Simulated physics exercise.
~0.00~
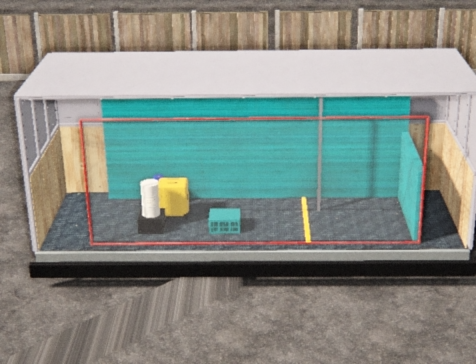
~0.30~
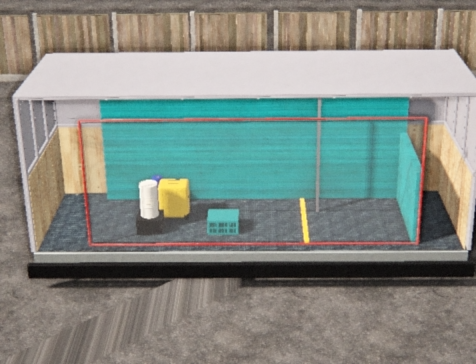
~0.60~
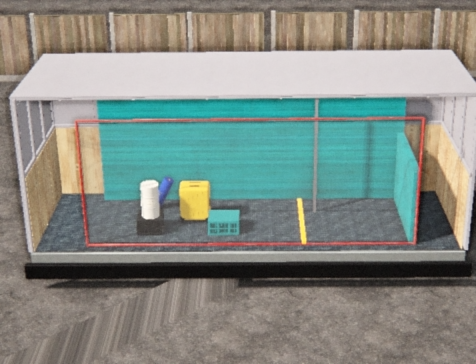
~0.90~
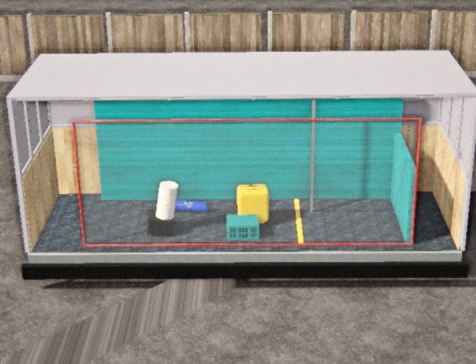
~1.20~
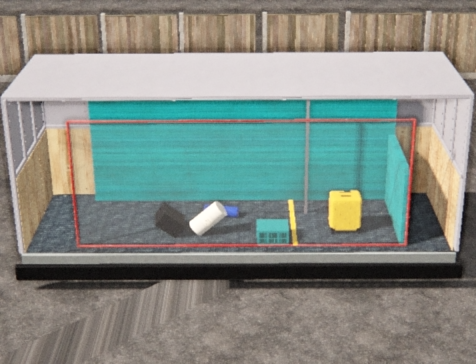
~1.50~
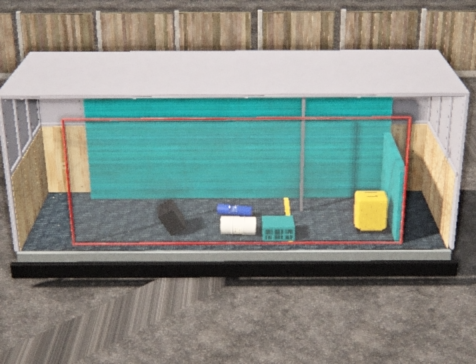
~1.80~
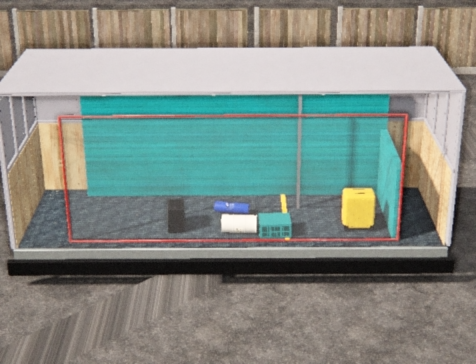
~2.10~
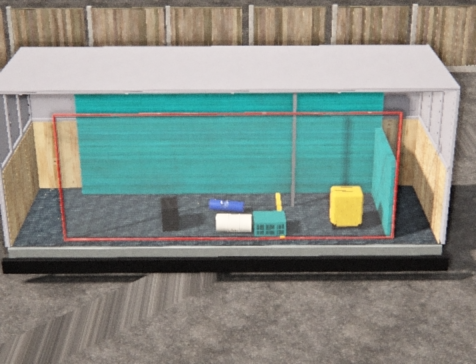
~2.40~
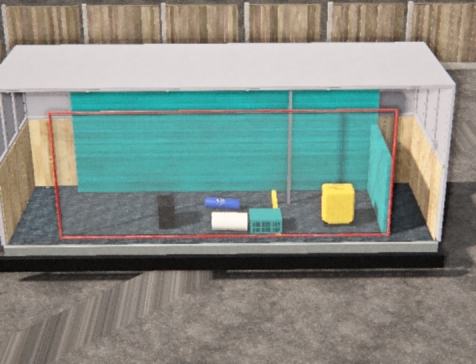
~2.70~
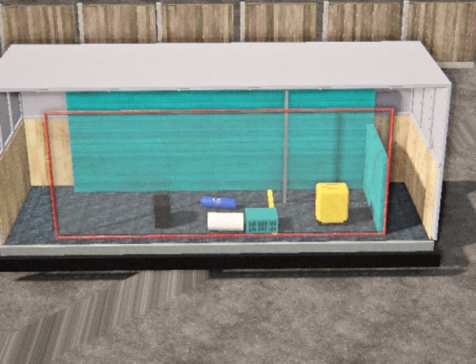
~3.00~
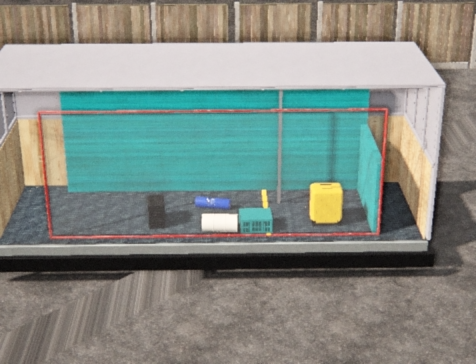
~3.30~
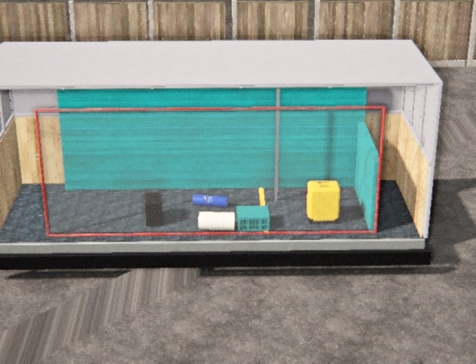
In an open-sided bay, a yellow case slides right across the yellow line as containers topple.
